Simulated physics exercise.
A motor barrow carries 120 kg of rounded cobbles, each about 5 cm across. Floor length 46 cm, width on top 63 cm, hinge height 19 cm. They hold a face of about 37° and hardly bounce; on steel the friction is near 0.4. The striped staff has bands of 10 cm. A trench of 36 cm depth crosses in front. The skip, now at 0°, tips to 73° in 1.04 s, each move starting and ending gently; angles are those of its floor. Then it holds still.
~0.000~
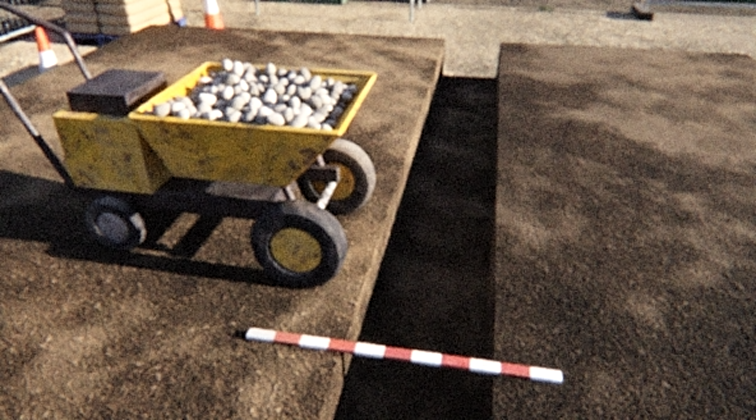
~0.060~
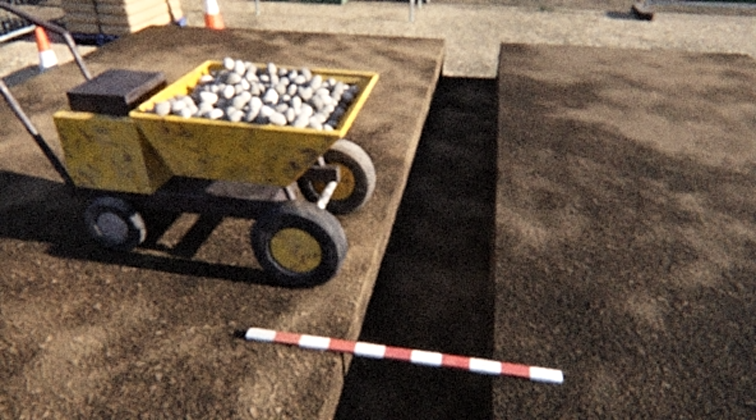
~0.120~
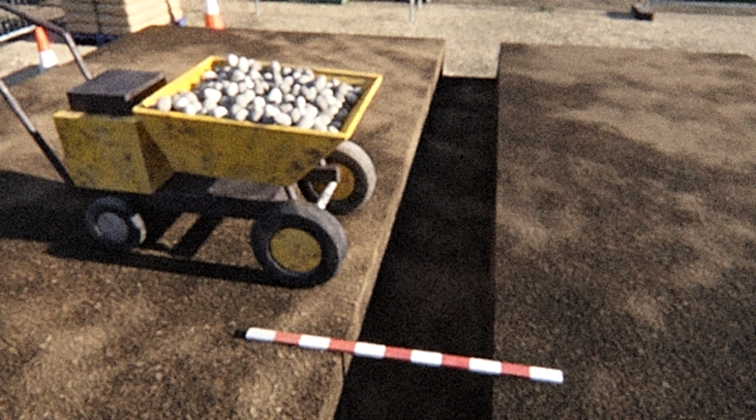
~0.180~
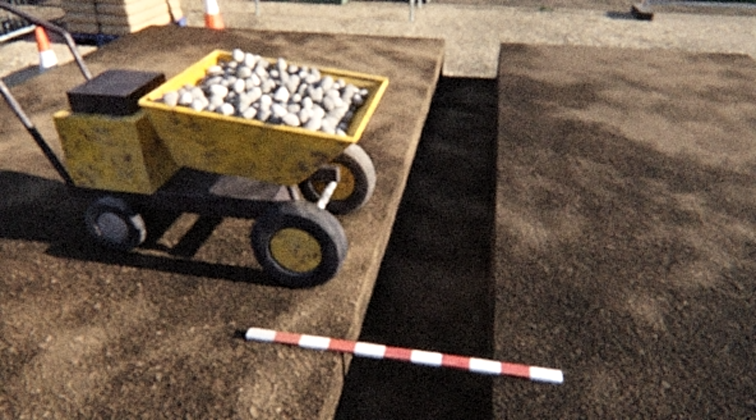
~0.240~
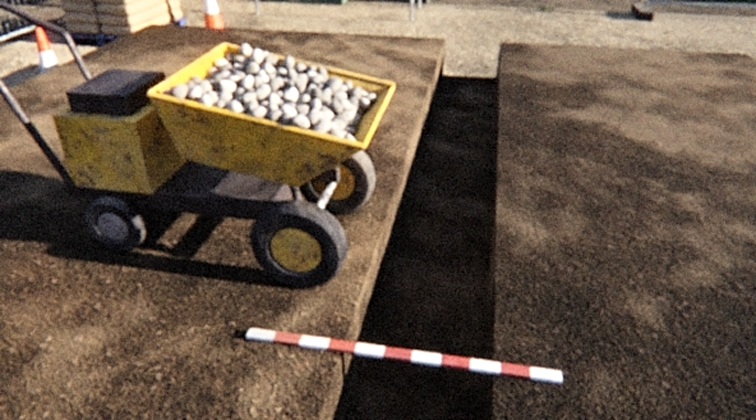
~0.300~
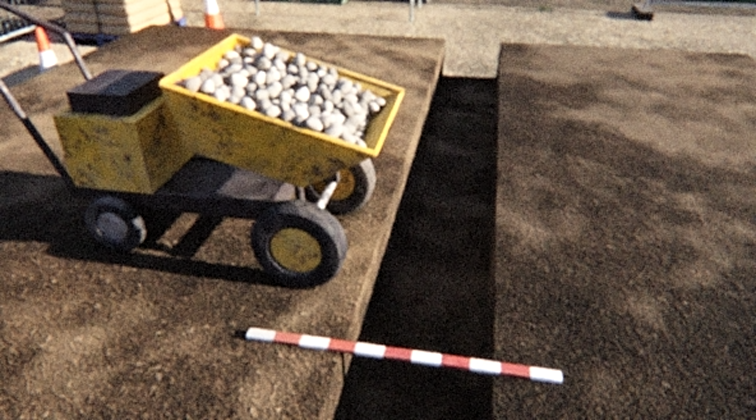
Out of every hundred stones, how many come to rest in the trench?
Roughly 69 per cent ends in the trench.
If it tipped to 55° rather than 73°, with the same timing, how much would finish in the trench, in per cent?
Then about 60 per cent.
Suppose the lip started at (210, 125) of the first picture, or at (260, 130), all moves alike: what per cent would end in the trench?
About 80 and 100 per cent.
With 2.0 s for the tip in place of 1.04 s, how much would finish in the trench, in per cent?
Then about 80 per cent.
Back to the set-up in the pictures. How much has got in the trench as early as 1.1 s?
Some 35 per cent.
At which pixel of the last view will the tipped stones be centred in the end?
Near (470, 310).
After 0.8 s the floor is at 62°; 99 % in the skip, 1 % in the trench; the foremost stones are at (451, 201).
After 1.1 s the floor is at 73°; 46 % in the skip, 36 % in the trench, 18 % past the trench; the foremost stones are at (565, 284).
After 1.5 s the floor is at 73°; 10 % in the skip, 58 % in the trench, 32 % past the trench; the foremost stones are at (690, 281).
After 3.4 s the floor is at 73°; 0 % in the skip, 69 % in the trench, 31 % past the trench; the foremost stones are past the picture's edge.
